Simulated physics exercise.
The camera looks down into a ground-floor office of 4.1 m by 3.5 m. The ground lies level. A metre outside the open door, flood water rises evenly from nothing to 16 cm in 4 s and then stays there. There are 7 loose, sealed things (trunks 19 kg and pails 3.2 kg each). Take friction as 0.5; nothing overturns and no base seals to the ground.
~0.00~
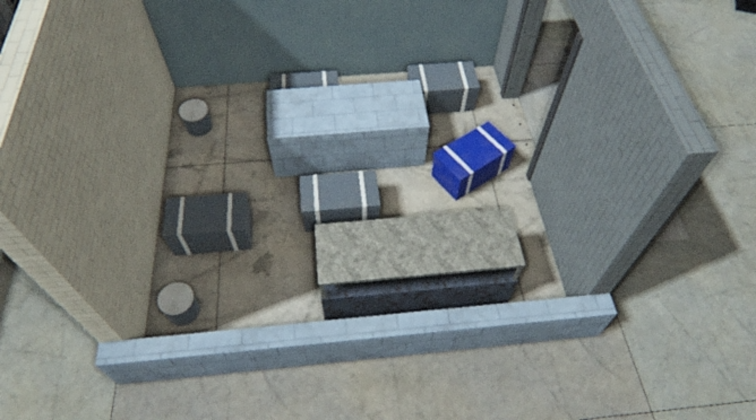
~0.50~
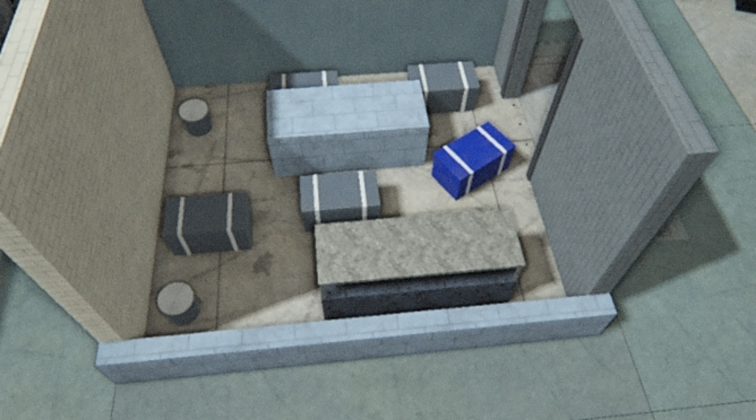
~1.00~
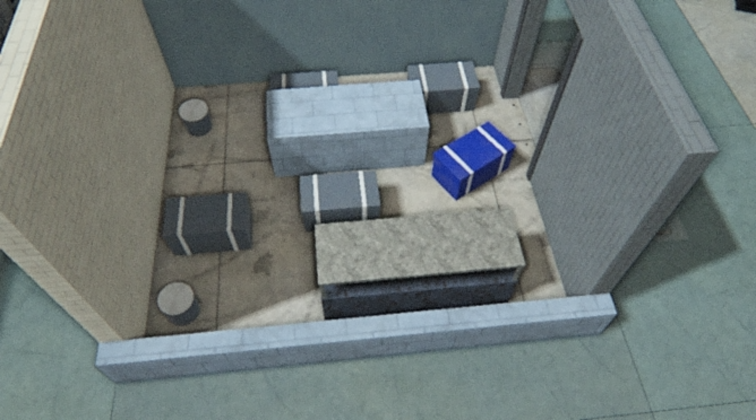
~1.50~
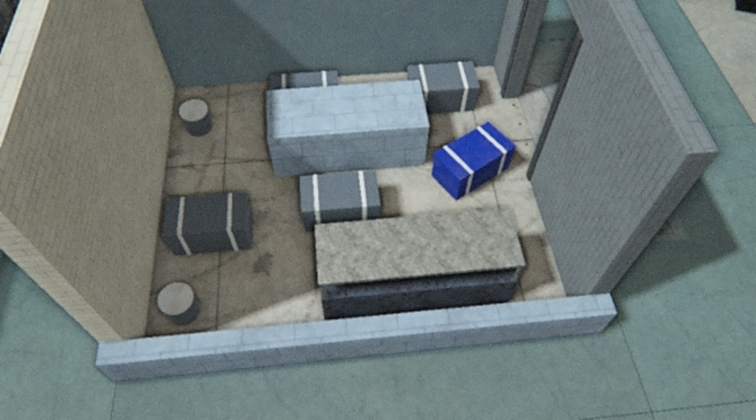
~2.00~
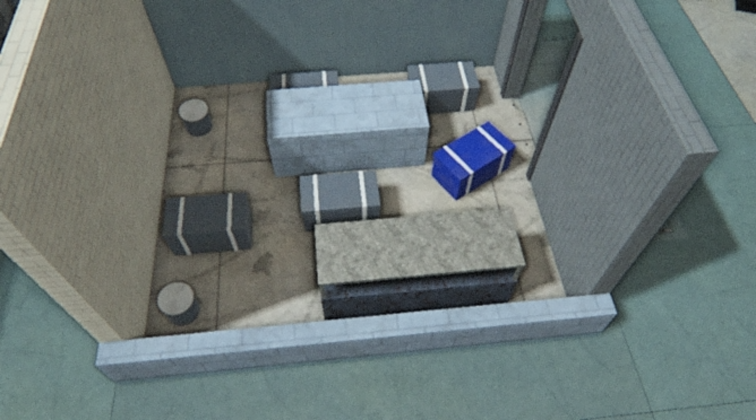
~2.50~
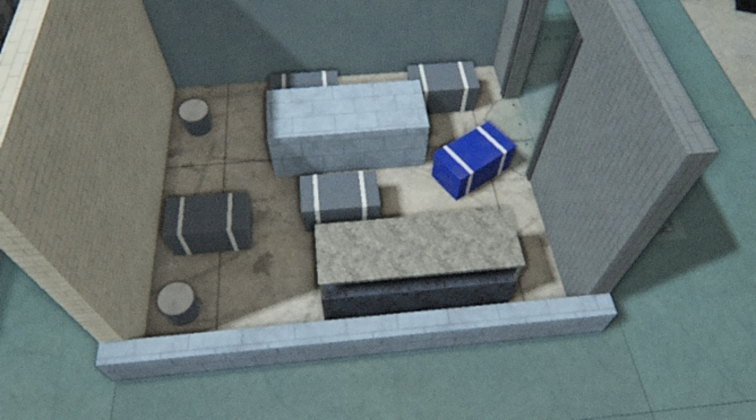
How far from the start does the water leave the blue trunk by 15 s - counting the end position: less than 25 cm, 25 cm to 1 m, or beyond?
Blue trunk slides a little.
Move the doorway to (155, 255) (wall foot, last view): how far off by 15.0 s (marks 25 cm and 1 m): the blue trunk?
Then the blue trunk travels far.
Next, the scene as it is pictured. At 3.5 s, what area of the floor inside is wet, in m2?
About 1.0 m2.
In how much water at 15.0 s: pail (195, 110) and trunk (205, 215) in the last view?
Roughly 12 and 11 cm.
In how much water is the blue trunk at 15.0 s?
Roughly 9 cm.
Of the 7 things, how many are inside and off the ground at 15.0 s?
7 of them.
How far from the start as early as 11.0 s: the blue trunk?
Roughly 60 cm by then.
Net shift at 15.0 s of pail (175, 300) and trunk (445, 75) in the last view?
In that order: 80 cm, 250 cm.
After 3.5 s the blue trunk is near (475, 149), 0.0 m from its start, aground; 0 afloat.
After 6.8 s the blue trunk is near (465, 196), 0.6 m from its start, aground; 0 afloat.
After 11.0 s the blue trunk is near (507, 194), 0.7 m from its start, afloat; 7 afloat.
After 15.0 s the blue trunk is near (488, 202), 0.7 m from its start, afloat; 7 afloat.
